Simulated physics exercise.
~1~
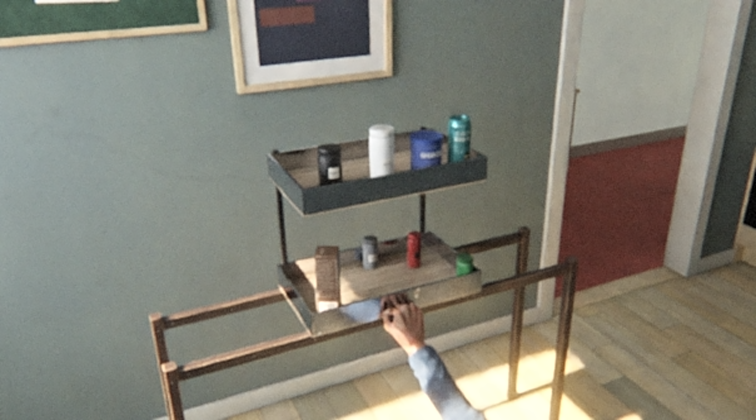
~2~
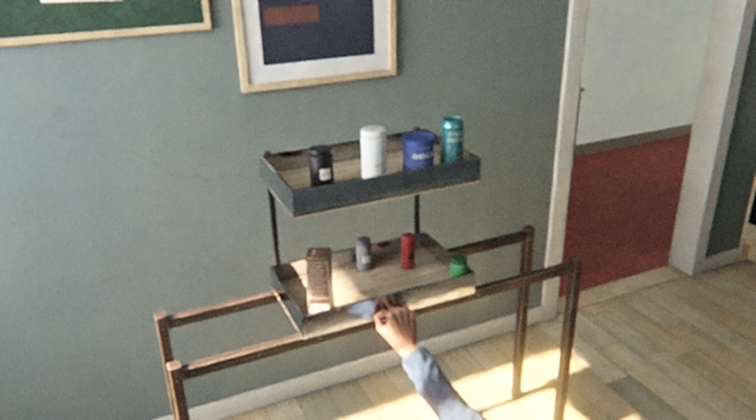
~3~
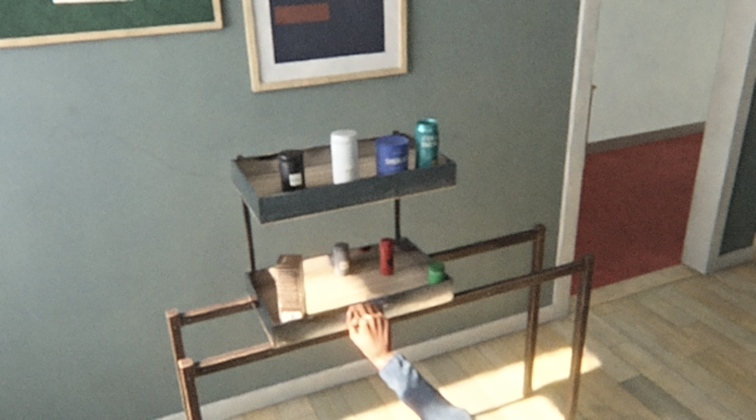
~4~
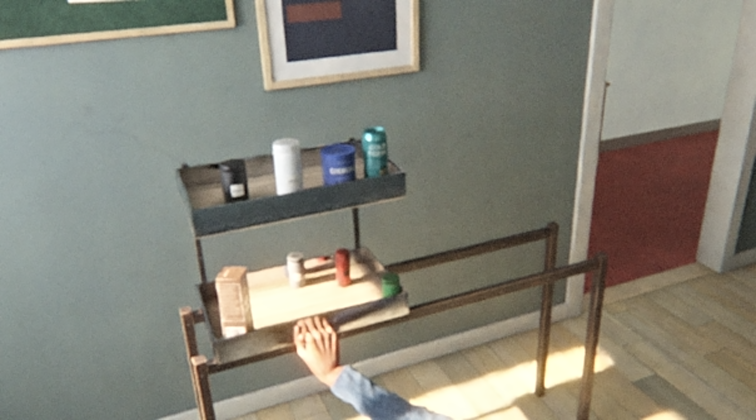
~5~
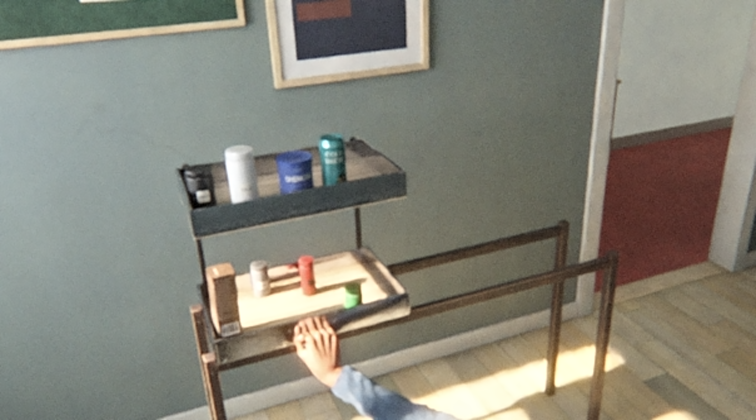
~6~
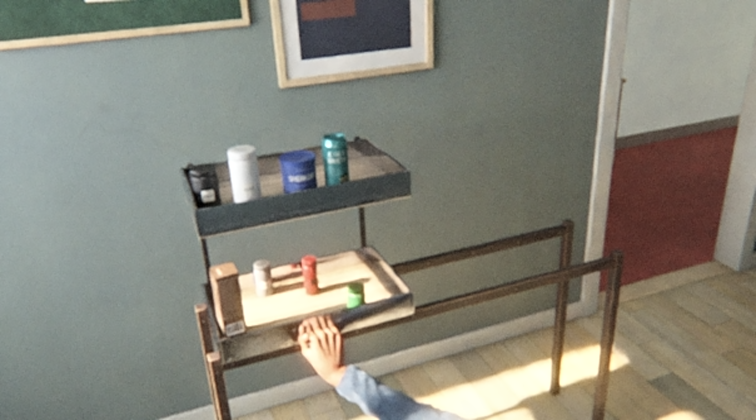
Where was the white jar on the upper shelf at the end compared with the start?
At the start the white jar stood around the middle of the upper shelf, and by the end it was closer to the shelf's left end, still upright. The shelf itself had also moved to the left.
